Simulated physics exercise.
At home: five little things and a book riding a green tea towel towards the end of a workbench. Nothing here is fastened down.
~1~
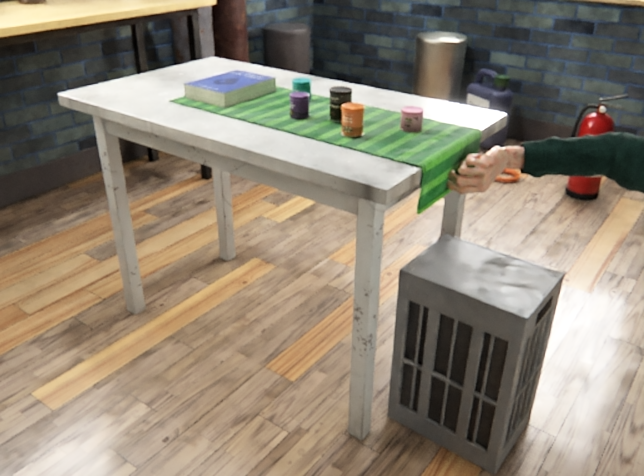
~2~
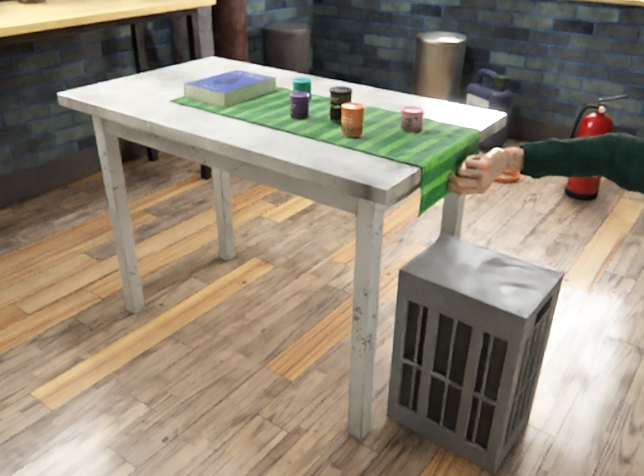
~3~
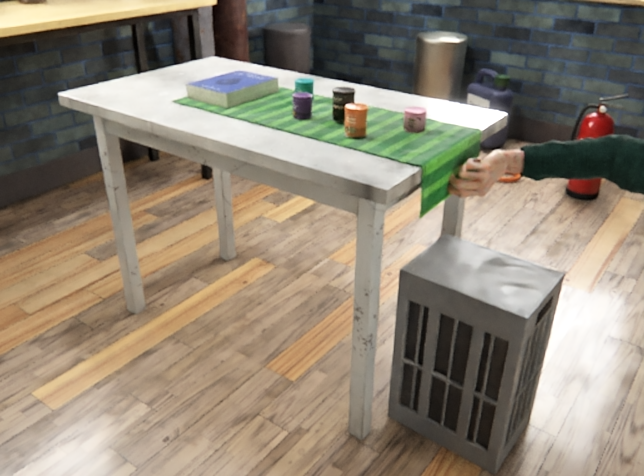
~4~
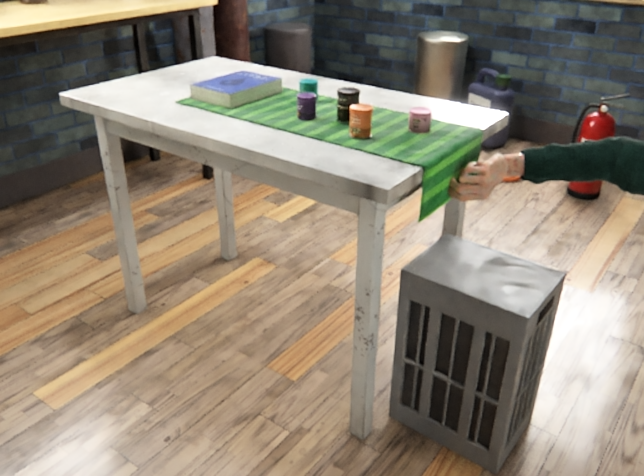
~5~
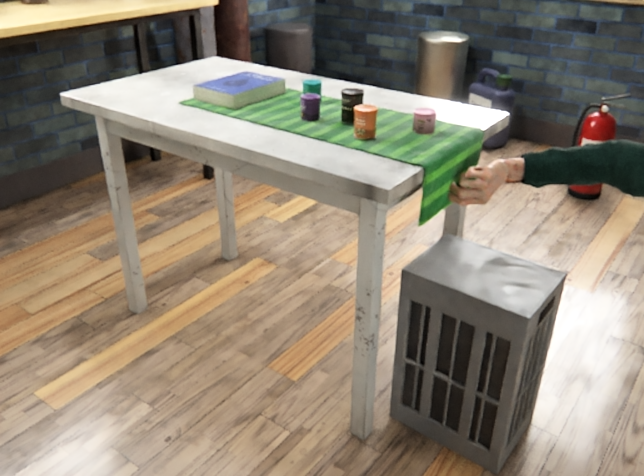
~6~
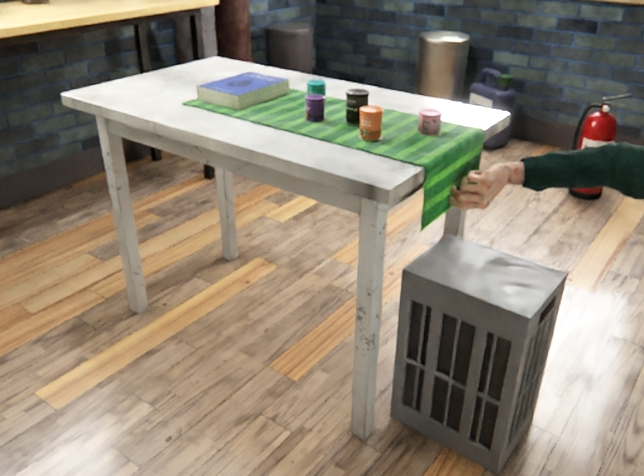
A green cloth on a white table slid slightly to the right and a little farther over the edge, carrying a book and five small pots along, while a hand held its end.
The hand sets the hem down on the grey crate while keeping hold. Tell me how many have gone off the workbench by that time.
By that time the count is one.
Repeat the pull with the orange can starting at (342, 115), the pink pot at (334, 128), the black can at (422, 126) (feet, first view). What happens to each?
Outcome: Orange can stays, pink pot stays, black can falls away.
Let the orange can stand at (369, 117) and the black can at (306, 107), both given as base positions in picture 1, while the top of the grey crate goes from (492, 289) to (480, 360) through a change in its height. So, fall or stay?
The orange can? Lost. The black can? Safe.
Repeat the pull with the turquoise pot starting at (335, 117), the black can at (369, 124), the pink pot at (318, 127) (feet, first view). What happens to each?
Here's how it goes: The turquoise pot makes it through, the black can makes it through, and the pink pot makes it through.
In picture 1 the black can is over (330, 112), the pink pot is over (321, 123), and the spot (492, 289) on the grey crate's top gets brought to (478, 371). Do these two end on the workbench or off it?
Note: Black can lost; pink pot lost.
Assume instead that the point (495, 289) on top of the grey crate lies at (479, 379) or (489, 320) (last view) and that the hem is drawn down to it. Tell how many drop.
The tally is 4 and 2.
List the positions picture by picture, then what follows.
The first frame shows hem (417, 215); pink pot (413, 109); orange can (353, 106); black can (341, 89); purple pot (299, 94); turquoise pot (302, 80); top of the crate (492, 289).
The second frame shows hem (418, 217); pink pot (413, 109).
The third frame shows hem (419, 219); orange can (357, 106).
The fourth frame shows hem (418, 222); black can (349, 90); top of the crate (494, 288).
The fifth frame shows hem (418, 227); purple pot (310, 96).
The sixth frame shows hem (420, 232); pink pot (430, 112); orange can (372, 109); black can (358, 91); purple pot (315, 97); turquoise pot (316, 82).
A little later, hem near (448, 236); all still up.
Next, hem on the crate; pink pot gone.
When it is over, hem on the crate; pink pot gone. It carries off one.
